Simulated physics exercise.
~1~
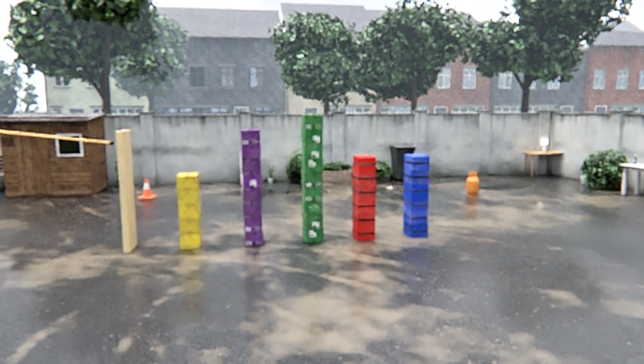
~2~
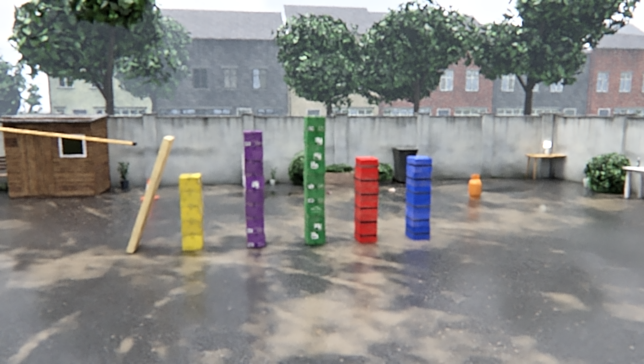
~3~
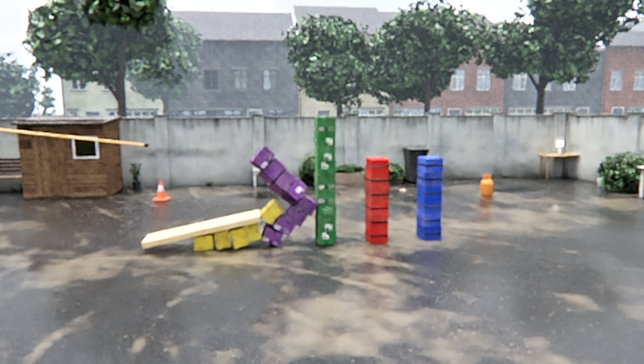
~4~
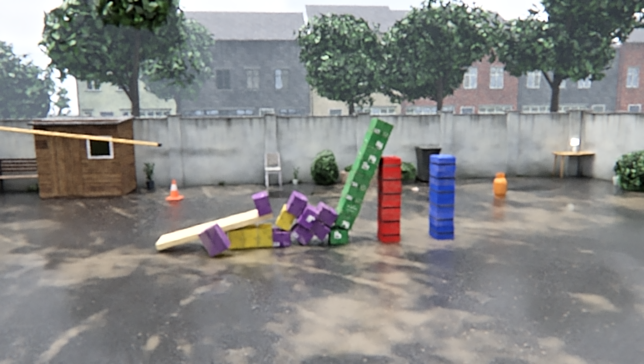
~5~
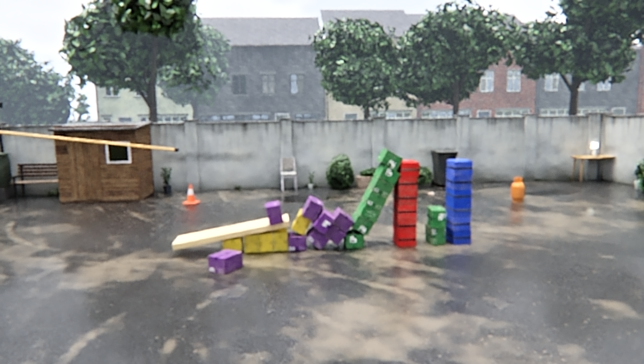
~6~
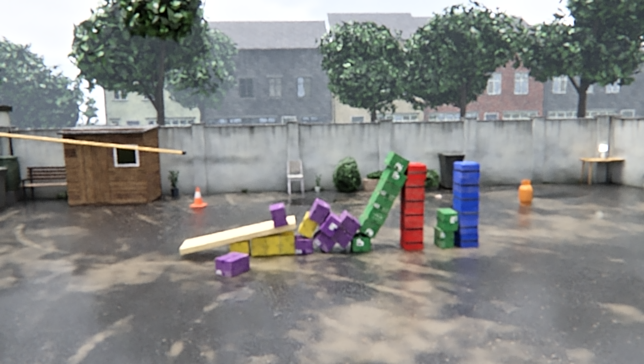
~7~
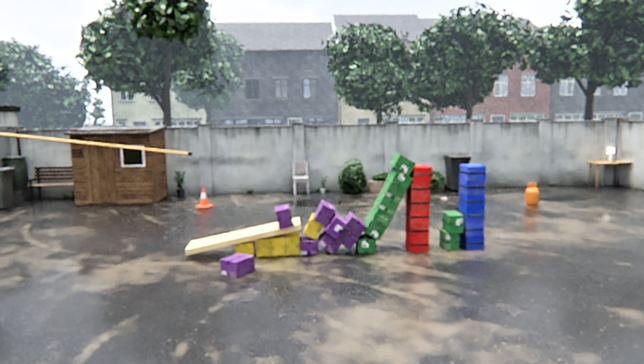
At the start, an upright board stands at the left of a row of carton columns coloured yellow, purple, green, red and blue in a wet, walled yard, with a long pole reaching toward its top. The board tips right and knocks over the yellow column, which drives into the purple one. The purple column buckles and breaks apart, its cartons tumbling around the fallen board. The green column then tilts right against the red one, and its top portion drops between red and blue. Finally everything settles, with green leaning and red and blue still standing.
